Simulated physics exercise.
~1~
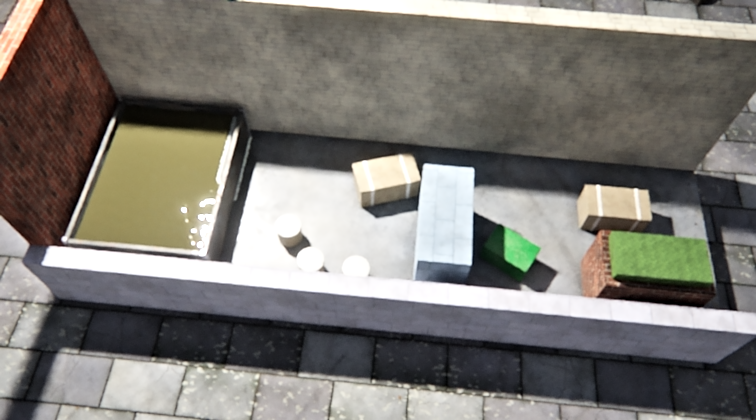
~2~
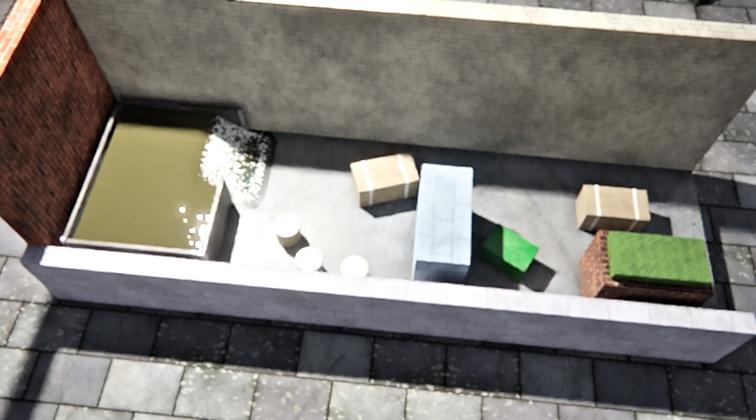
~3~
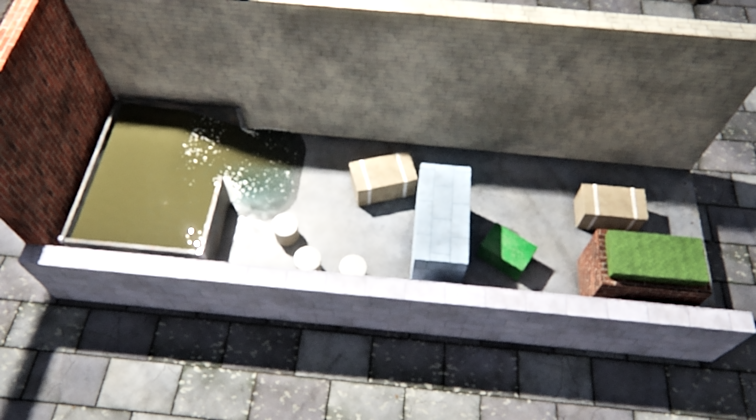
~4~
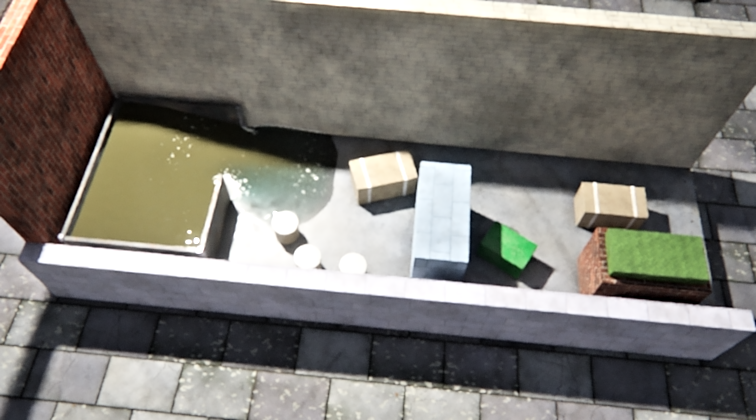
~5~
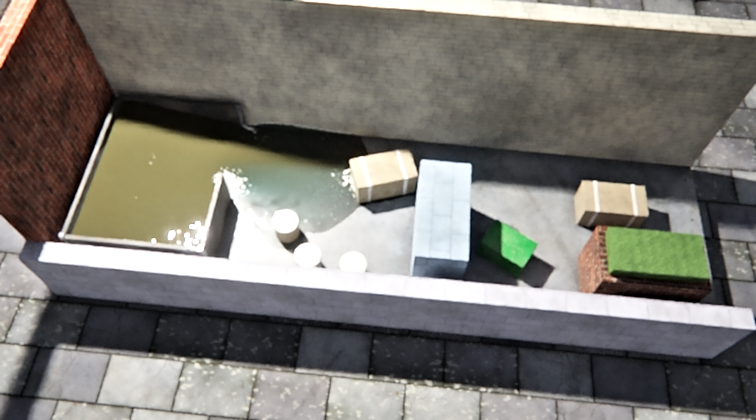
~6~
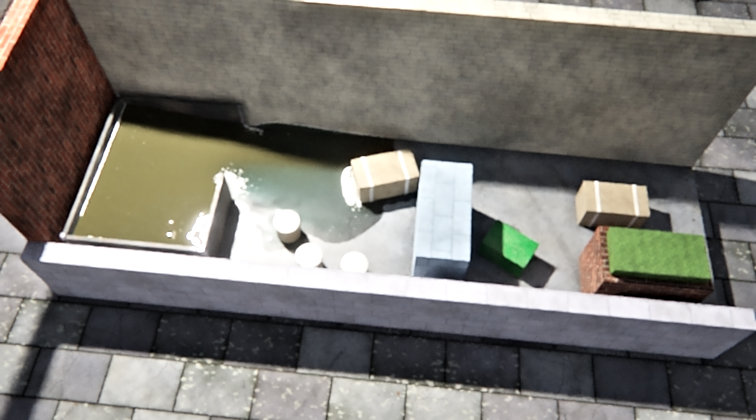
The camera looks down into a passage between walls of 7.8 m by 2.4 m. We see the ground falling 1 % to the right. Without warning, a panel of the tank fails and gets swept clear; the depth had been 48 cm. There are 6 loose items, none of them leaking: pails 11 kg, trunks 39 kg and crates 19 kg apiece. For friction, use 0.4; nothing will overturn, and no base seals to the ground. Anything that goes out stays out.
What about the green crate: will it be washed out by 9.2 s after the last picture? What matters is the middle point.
Short answer: The green crate does not come out.
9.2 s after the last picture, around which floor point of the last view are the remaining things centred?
I'd say about (448, 238) in the last view.
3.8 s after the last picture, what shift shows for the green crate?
Roughly 0 centimetres by that point.
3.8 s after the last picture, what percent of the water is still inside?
Close to 88 in a hundred parts remain.
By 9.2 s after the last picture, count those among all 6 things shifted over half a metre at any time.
That comes to 4.
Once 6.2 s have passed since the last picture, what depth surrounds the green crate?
About 6 cm.
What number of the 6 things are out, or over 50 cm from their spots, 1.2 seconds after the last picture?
The count is 1.
Then, 1.2 s after the last picture the green crate is near (510, 243), 0.0 m from its start, aground; 0 of 6 are out; 0 afloat.
Then, 3.8 s after the last picture the green crate is near (510, 243), 0.0 m from its start, aground; 0 of 6 are out; 0 afloat.
Then, 6.2 s after the last picture the green crate is near (498, 236), 0.2 m from its start, aground; 0 of 6 are out; 0 afloat.
Then, 9.2 s after the last picture the green crate is near (498, 251), 0.2 m from its start, afloat; 0 of 6 are out; 1 afloat.
